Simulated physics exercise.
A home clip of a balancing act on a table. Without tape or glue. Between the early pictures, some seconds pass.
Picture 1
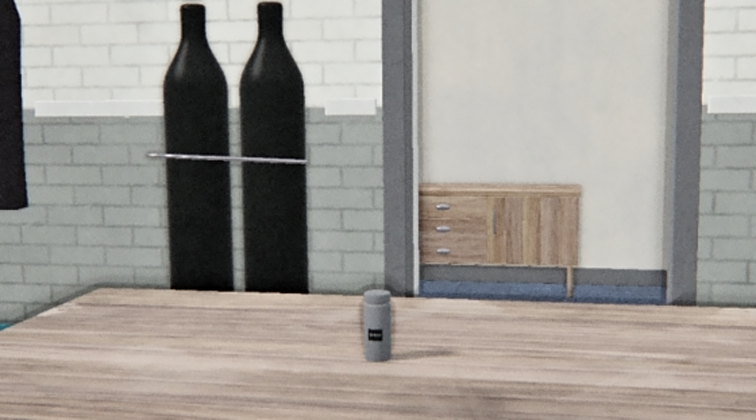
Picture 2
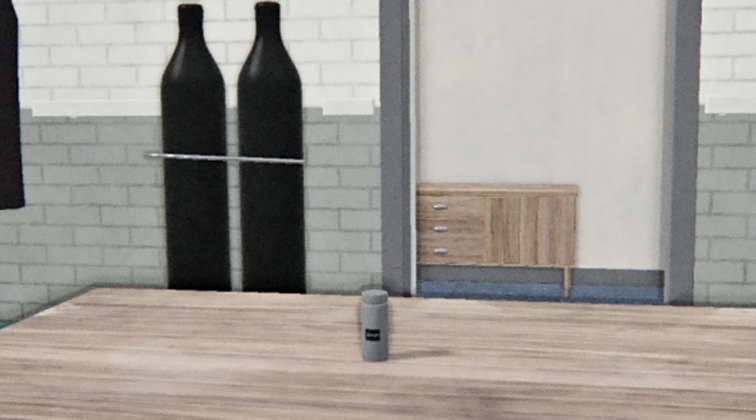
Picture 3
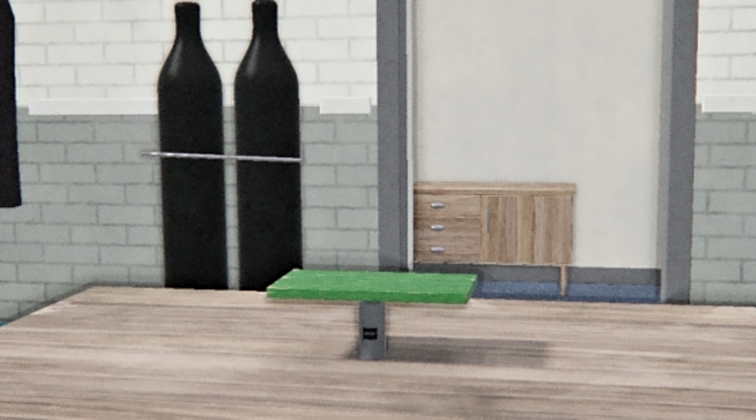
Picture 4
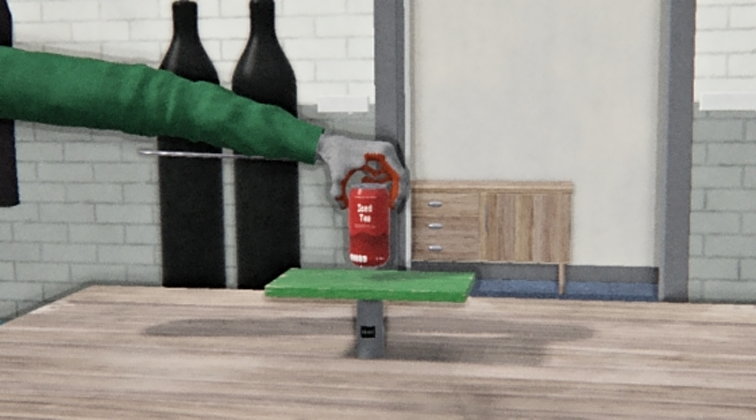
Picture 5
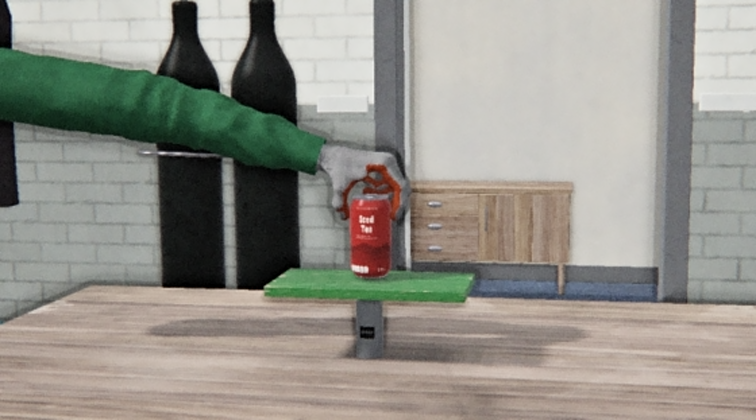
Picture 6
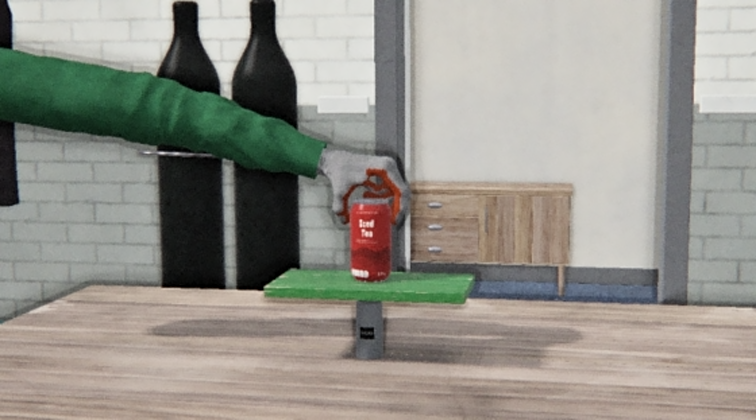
The footage shows a small grey container standing on a wooden table, then a green board resting across its top, and then a green-sleeved arm from the left lowering a red can onto the board and keeping hold of it.
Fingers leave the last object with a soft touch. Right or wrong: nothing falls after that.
Right.
Then, 0.40 s after the last picture, nothing has stirred.
Then, 1.30 s after the last picture, red can resting near (371, 241).
At rest, all 3 in place. Seen from the same camera at the end, red can near (371, 241). The stack keeps its balance.
